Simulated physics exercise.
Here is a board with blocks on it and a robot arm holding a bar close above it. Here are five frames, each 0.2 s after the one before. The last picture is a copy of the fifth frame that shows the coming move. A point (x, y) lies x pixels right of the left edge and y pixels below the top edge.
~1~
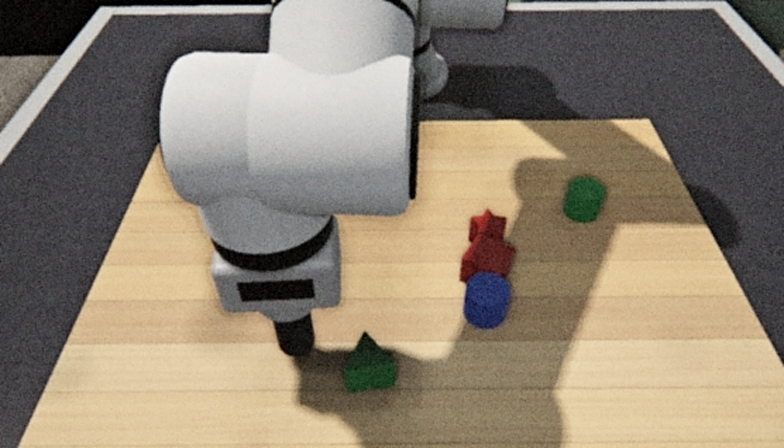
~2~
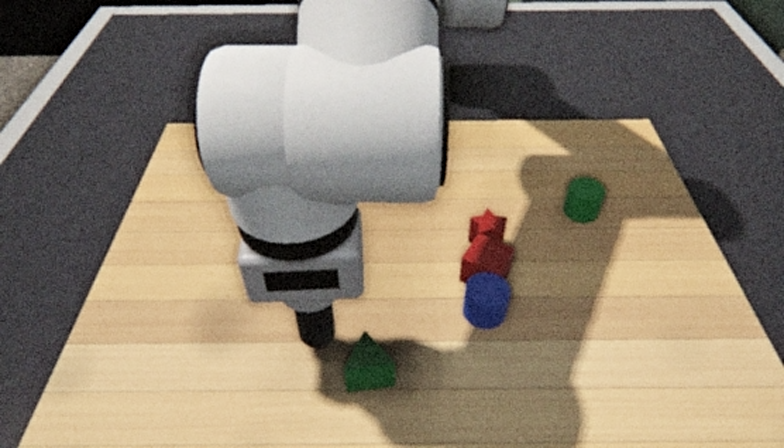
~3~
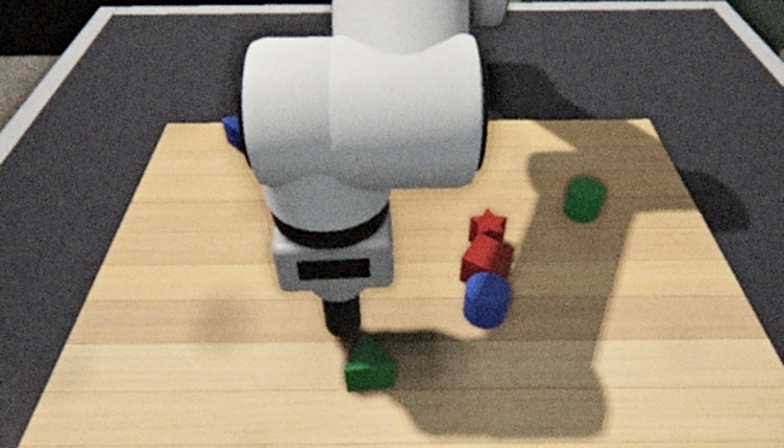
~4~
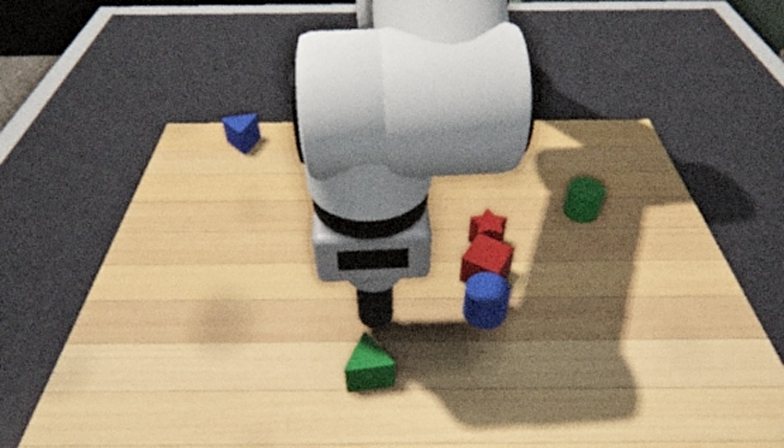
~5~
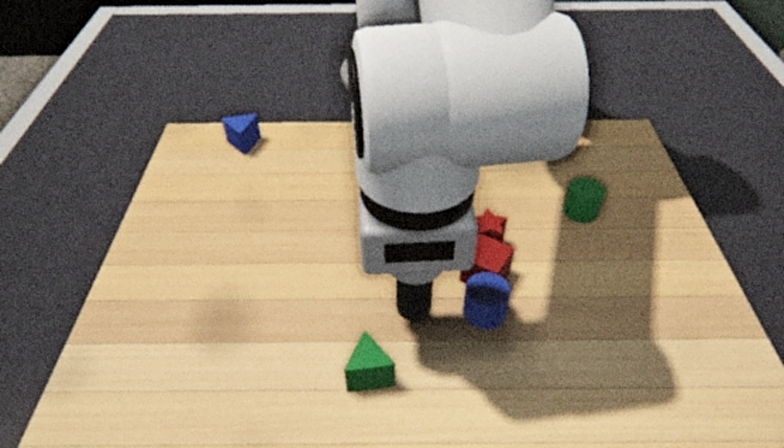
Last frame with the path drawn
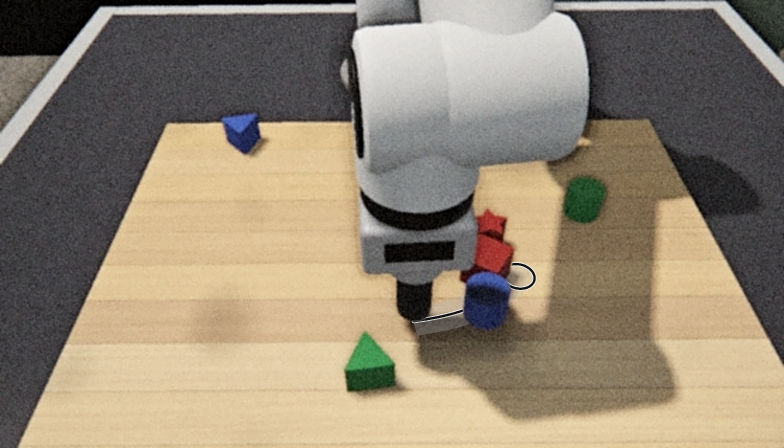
In this clip, a white robot arm holding a dark bar moves steadily to the right above a wooden board, passing behind a green triangular block and nearing a blue cylinder and two red blocks, while the blocks stay still.
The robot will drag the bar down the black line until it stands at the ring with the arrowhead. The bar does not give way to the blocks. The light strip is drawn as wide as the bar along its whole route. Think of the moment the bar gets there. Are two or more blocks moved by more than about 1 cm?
That would be a yes.
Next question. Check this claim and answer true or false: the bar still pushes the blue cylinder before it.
Verdict: False.
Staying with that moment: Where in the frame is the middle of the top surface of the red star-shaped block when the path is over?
Its top middle is near (483, 207).
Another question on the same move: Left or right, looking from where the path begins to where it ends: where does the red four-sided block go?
It's set to shift left.
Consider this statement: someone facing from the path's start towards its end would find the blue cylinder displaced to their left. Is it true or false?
The claim does not hold.
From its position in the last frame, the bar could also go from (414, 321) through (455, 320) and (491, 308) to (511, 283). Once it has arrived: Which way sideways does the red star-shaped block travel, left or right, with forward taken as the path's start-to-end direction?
The shift is to the left of that direction.
Path on the board, from (414, 321) over (455, 313) and (491, 297) to (518, 276).
What follows on the original path. One third of the way, bar (457, 300); blue cylinder (498, 288).
Two thirds of the way, bar (494, 284); blue cylinder (535, 285); red four-sided block (494, 246), turned 25° anticlockwise.
At the end, bar (521, 264); green triangular block in place; blue cylinder (545, 283); red four-sided block (506, 228), turned 60° anticlockwise; red star-shaped block (483, 207), turned 30° anticlockwise.
